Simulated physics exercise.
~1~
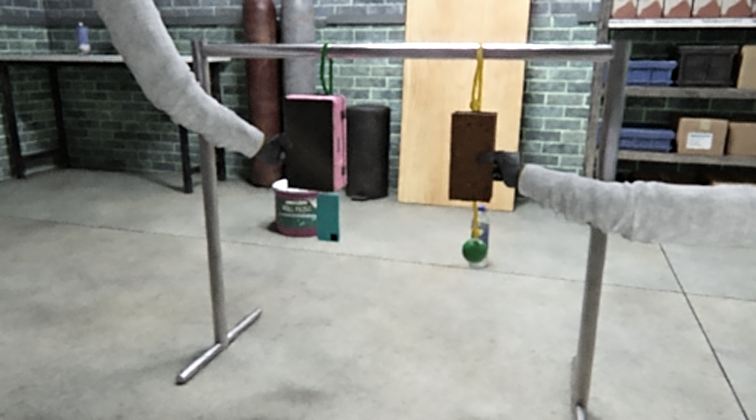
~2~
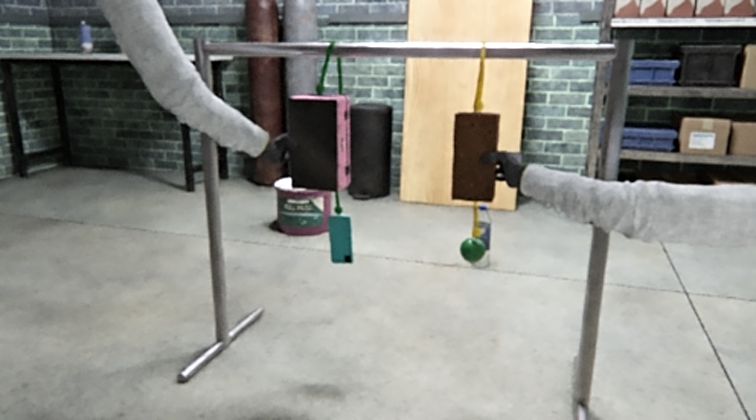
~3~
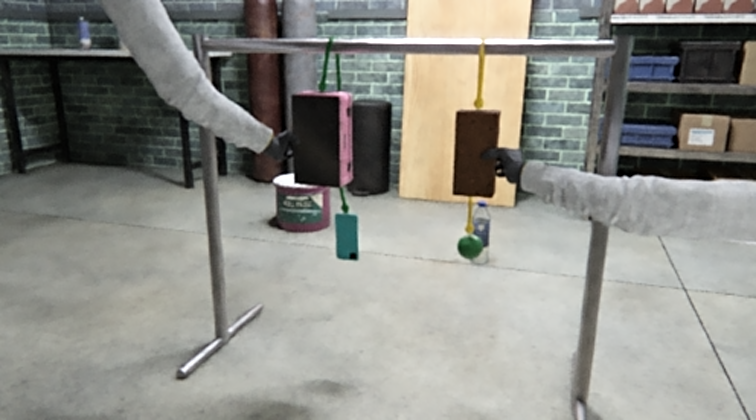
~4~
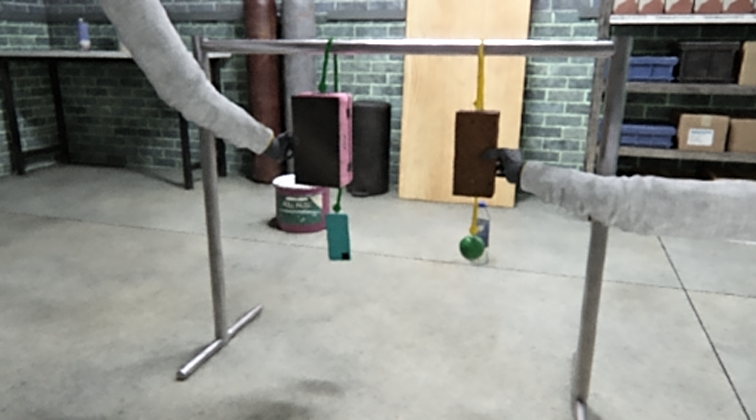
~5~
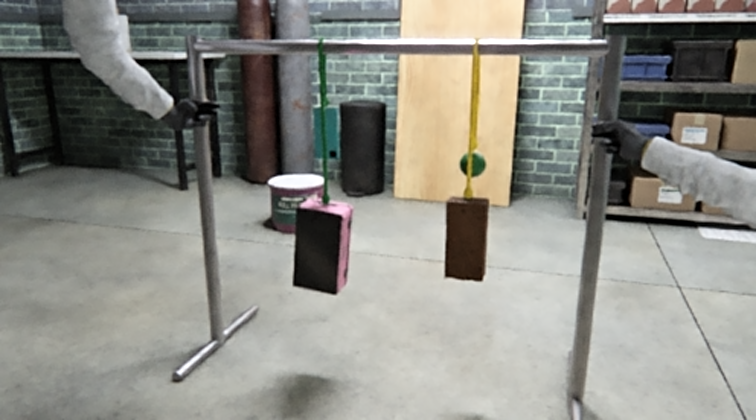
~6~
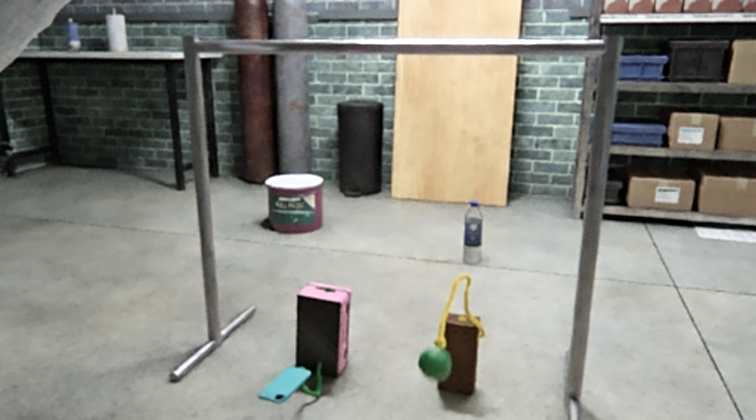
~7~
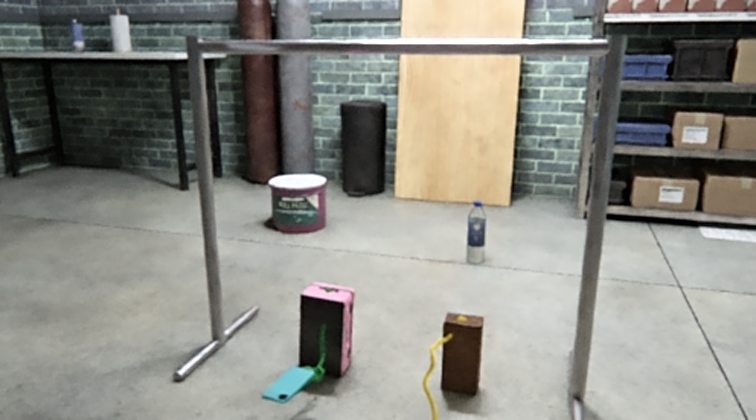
Pink case and brick hanging from a bar on cords, dropping to the floor and standing upright after gloved hands let go.
